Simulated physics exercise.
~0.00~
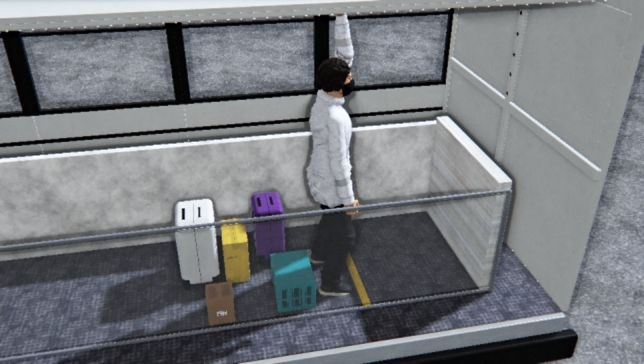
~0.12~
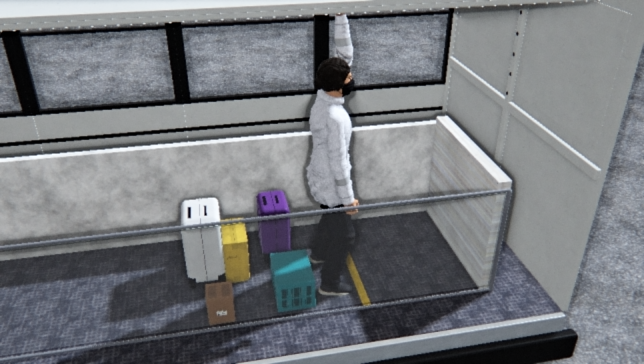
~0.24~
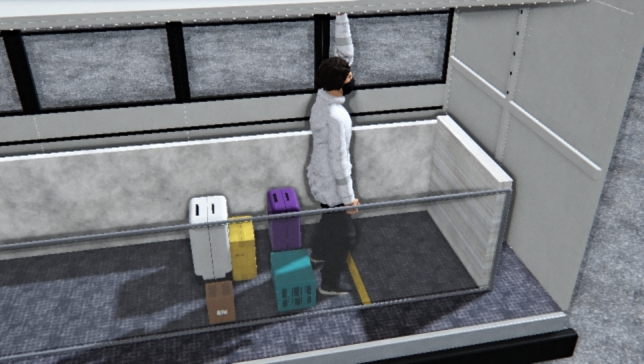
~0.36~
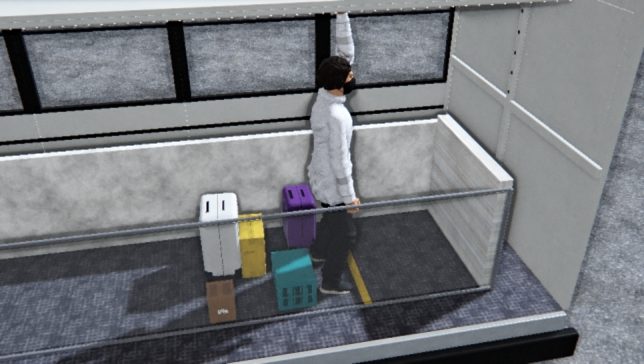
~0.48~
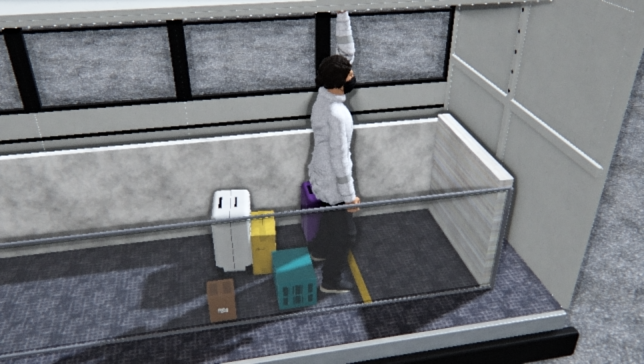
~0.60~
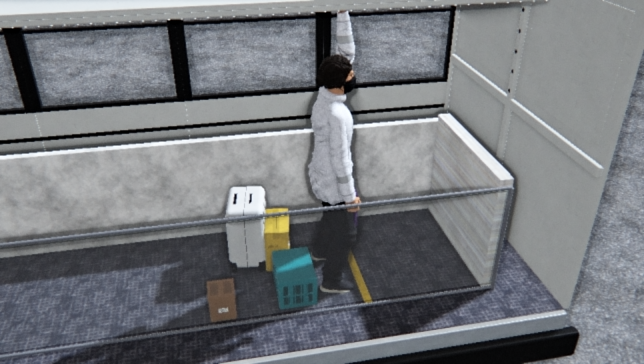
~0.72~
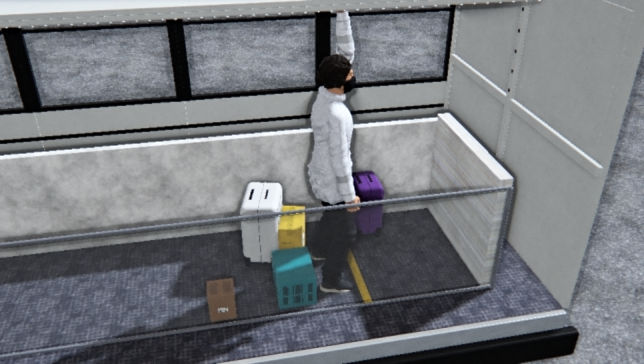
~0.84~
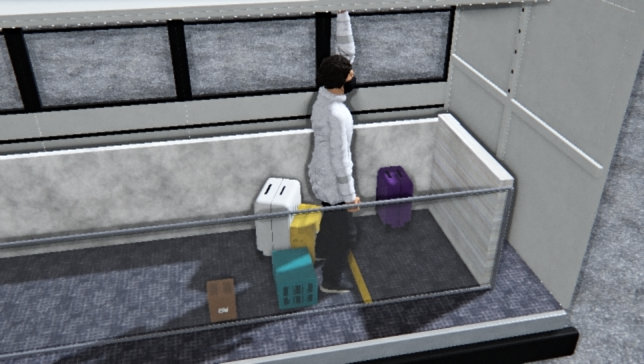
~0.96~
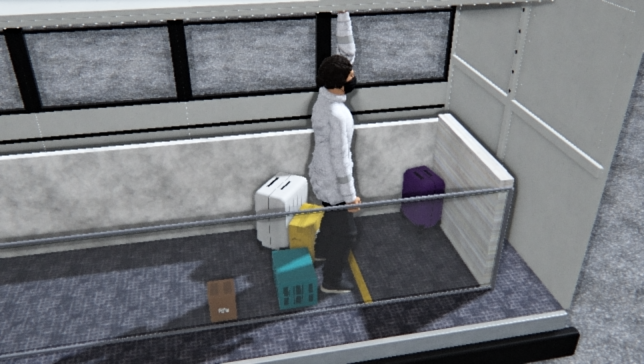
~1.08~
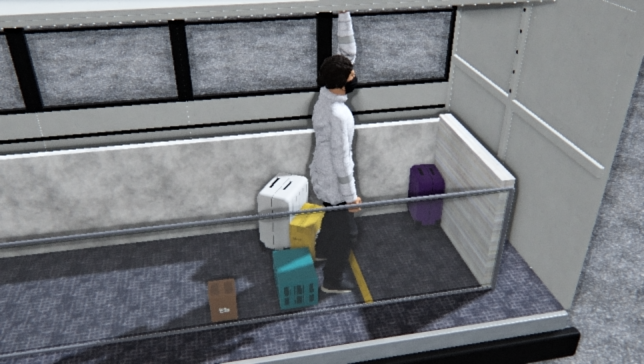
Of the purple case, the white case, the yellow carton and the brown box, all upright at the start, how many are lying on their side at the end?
None of them are lying on their side at the end. The purple case, the white case, the yellow carton and the brown box all remain upright.
